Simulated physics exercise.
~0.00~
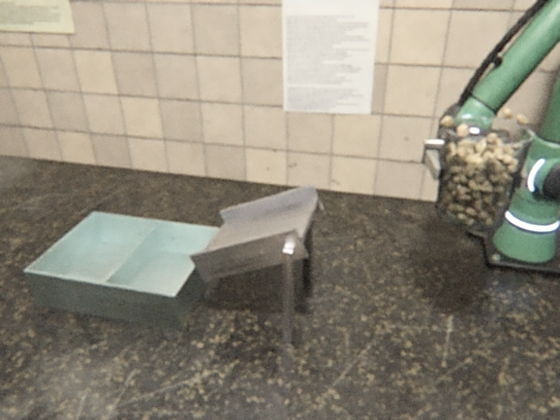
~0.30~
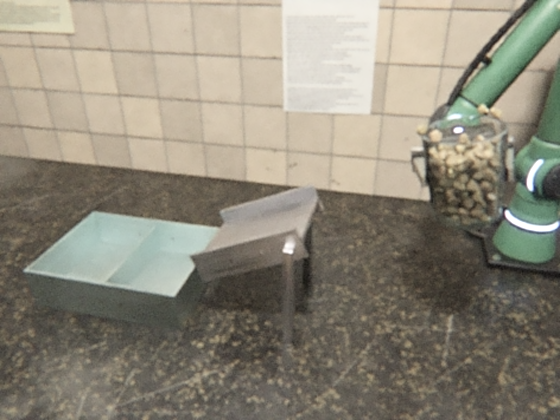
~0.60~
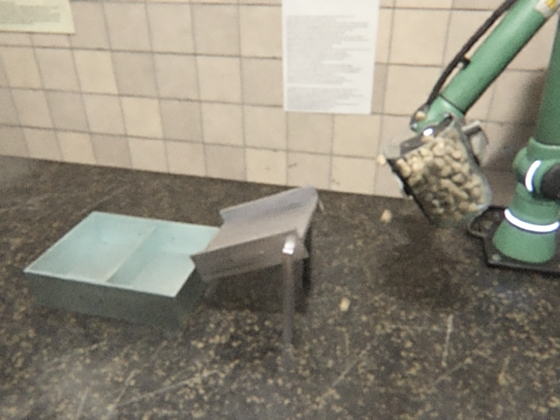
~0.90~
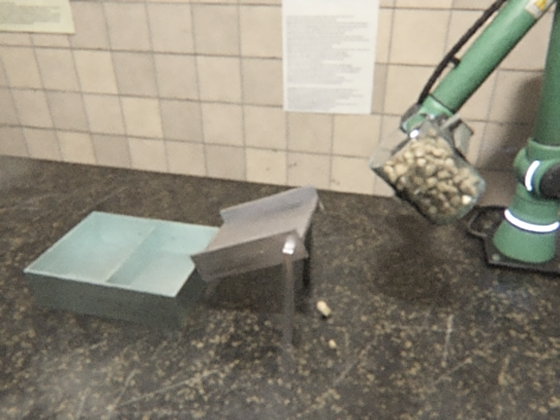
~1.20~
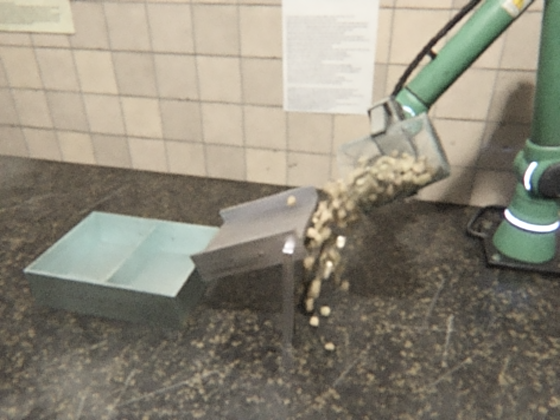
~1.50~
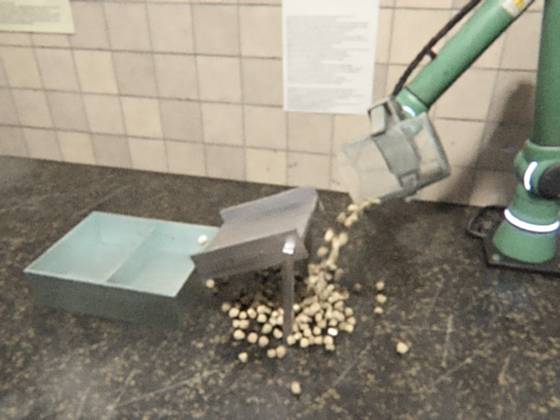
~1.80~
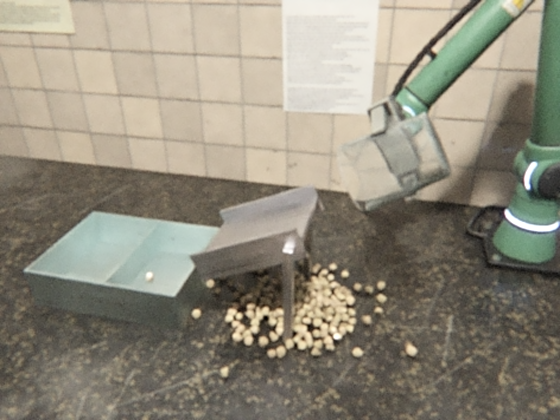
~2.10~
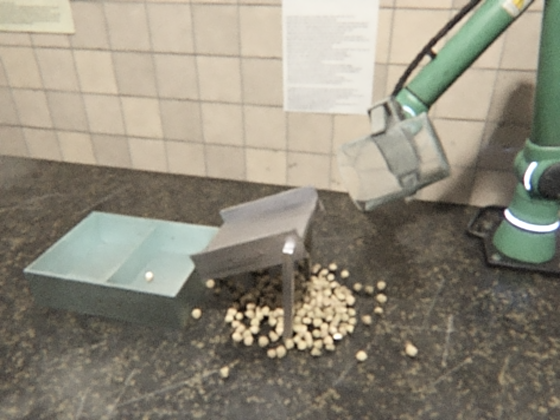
A green robot arm at the right holds a clear beaker full of pale pebbles over a dark speckled tabletop, seen from slightly above against a beige tiled wall with papers on it. A grey sloping chute on legs stands in the middle, beside a pale green two-part box at the left. The arm tips the beaker leftward, and a few pebbles drop early. It then moves closer and turns the beaker over, pouring a stream that mostly misses the chute. The pebbles spread around the chute's legs, one lands in the box, and the emptied beaker stays tilted above.
